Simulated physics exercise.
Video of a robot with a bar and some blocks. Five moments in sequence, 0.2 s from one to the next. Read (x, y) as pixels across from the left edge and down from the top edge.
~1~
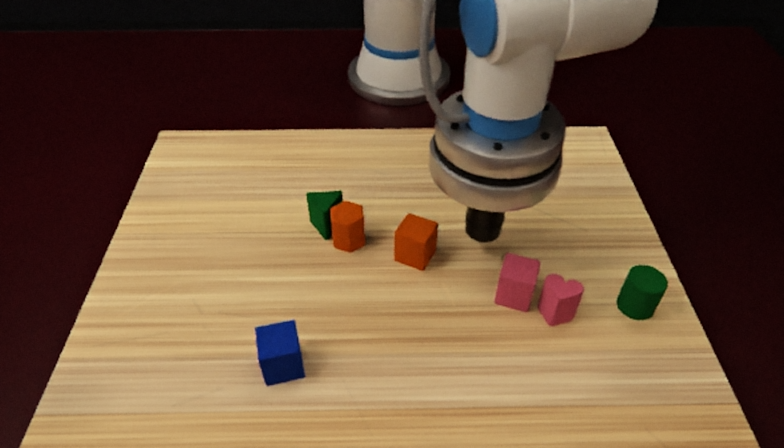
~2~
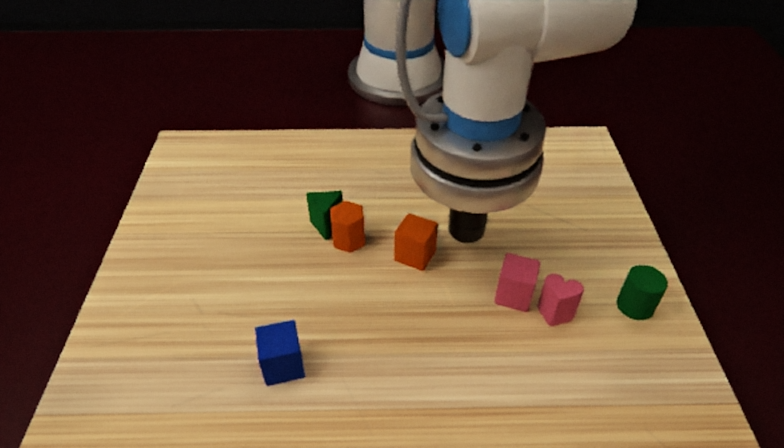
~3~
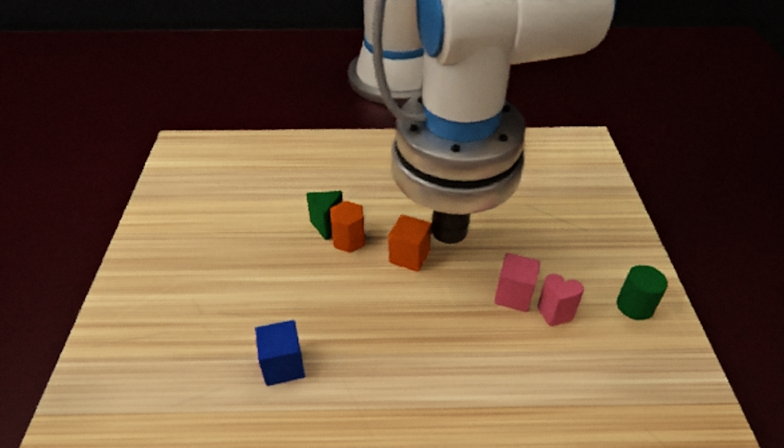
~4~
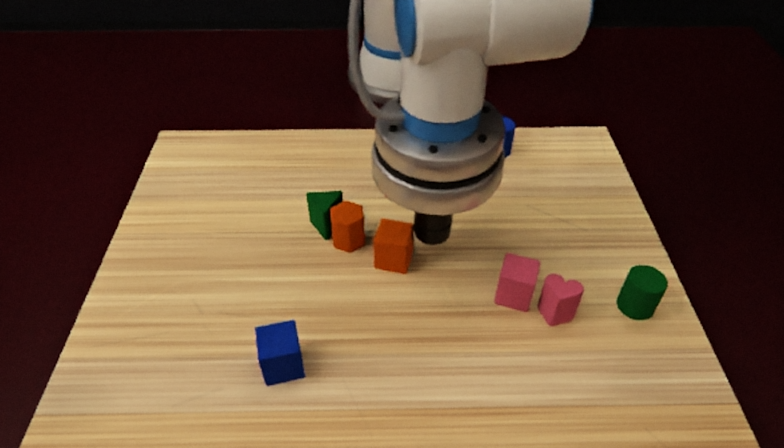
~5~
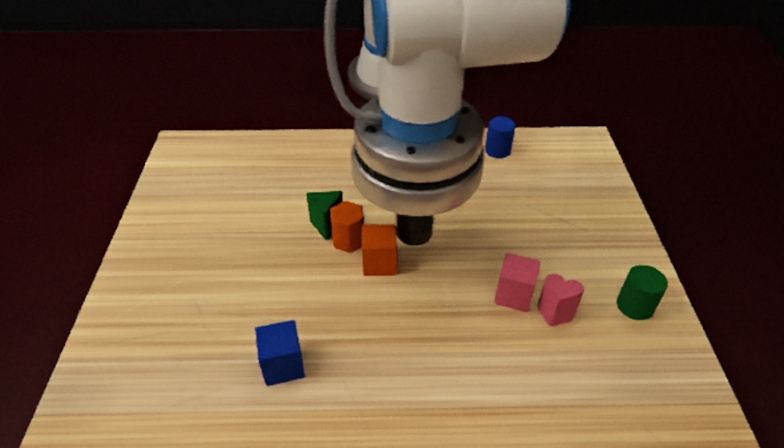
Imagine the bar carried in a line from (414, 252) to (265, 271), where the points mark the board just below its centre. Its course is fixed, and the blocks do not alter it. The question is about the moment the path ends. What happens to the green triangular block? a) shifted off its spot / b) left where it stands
(a)
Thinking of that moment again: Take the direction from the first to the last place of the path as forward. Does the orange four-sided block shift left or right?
To the left.
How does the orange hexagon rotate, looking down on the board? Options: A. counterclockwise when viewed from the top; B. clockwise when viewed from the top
Letter B.
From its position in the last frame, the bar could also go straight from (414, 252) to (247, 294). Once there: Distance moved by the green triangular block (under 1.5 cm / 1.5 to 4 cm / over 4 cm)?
The answer will be the short band, under 1.5 cm.
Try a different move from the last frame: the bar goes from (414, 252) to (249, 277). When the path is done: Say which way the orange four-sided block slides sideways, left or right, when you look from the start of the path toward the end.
The shift goes left.
The first path, step by step. One third of the way, bar at (364, 240); orange hexagon at (343, 211); orange four-sided block at (337, 250), turned 55° anticlockwise.
Two thirds of the way, bar at (312, 246); green triangular block at (315, 193), turned 25° clockwise; orange hexagon at (328, 210), turned 30° clockwise; orange four-sided block at (302, 265), turned 90° anticlockwise.
At the end, bar at (260, 253); green triangular block at (315, 193), turned 25° clockwise; orange hexagon at (328, 210), turned 30° clockwise; orange four-sided block at (299, 266), turned 100° anticlockwise.
